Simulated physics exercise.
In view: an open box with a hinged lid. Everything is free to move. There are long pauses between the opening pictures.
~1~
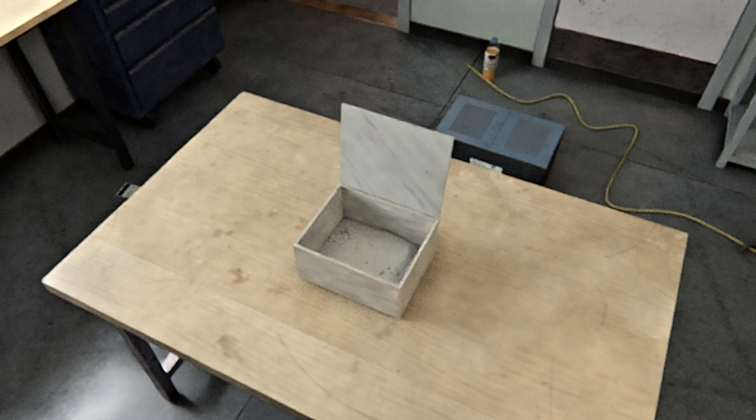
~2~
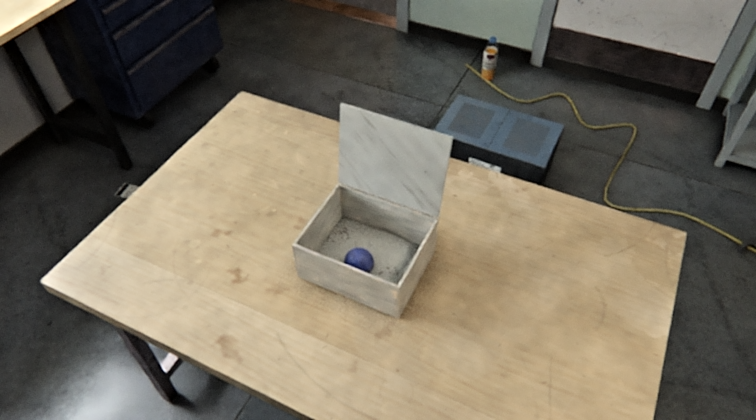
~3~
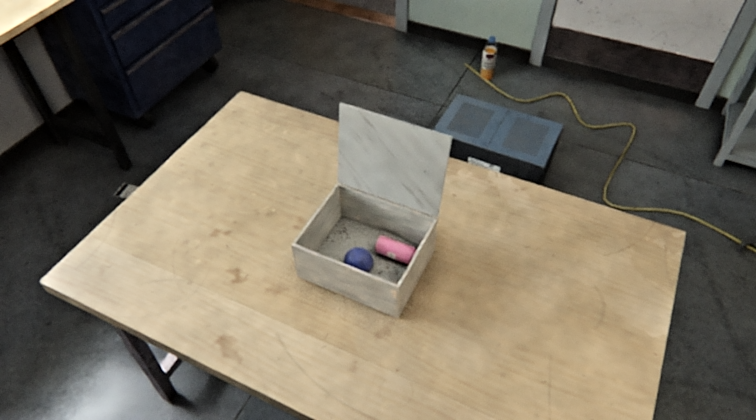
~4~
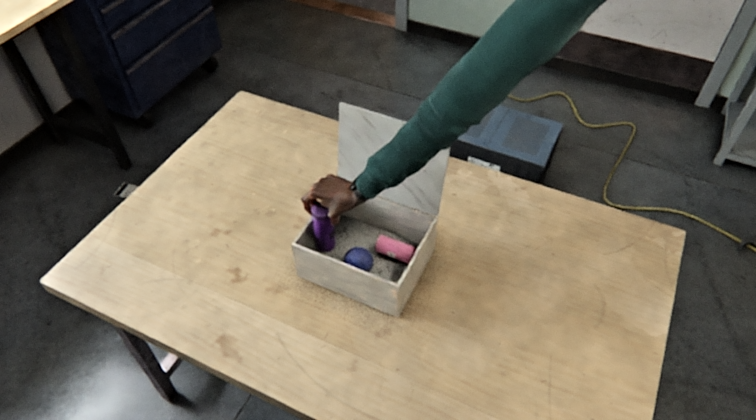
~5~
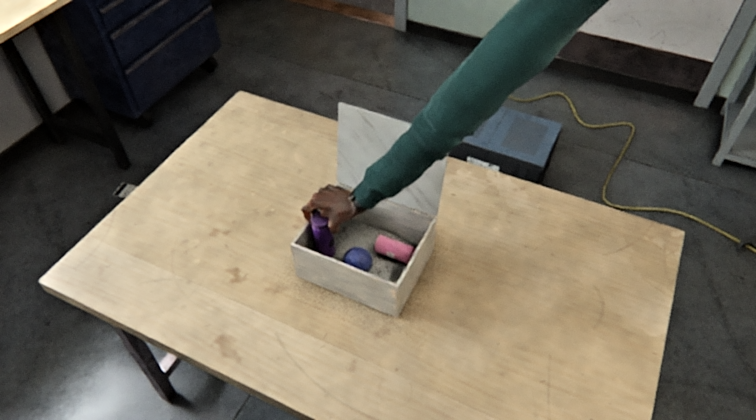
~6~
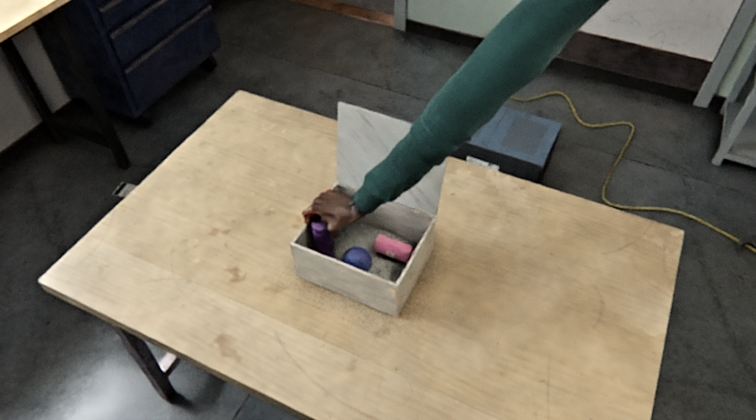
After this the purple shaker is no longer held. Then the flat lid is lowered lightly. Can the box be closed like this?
Outcome: The lid stays ajar.
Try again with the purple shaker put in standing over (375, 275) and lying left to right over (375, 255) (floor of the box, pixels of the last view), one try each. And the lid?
First try: It will not close; second try: It shuts flat.
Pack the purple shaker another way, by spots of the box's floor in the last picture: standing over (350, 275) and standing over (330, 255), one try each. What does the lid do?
First try: It sits on the rim; second try: It stays ajar.
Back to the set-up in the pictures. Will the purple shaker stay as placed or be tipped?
The purple shaker keeps its pose.
Then, 1.20 s past the last view, lid starting down.
Then, 1.70 s past the last view, lid 49° above the rim.
Then, 2.00 s past the last view, lid 17° above the rim.
Finally, lid 6° above the rim; all 3 still in place. Final places as the last picture's camera would see them, purple shaker near (324, 240).
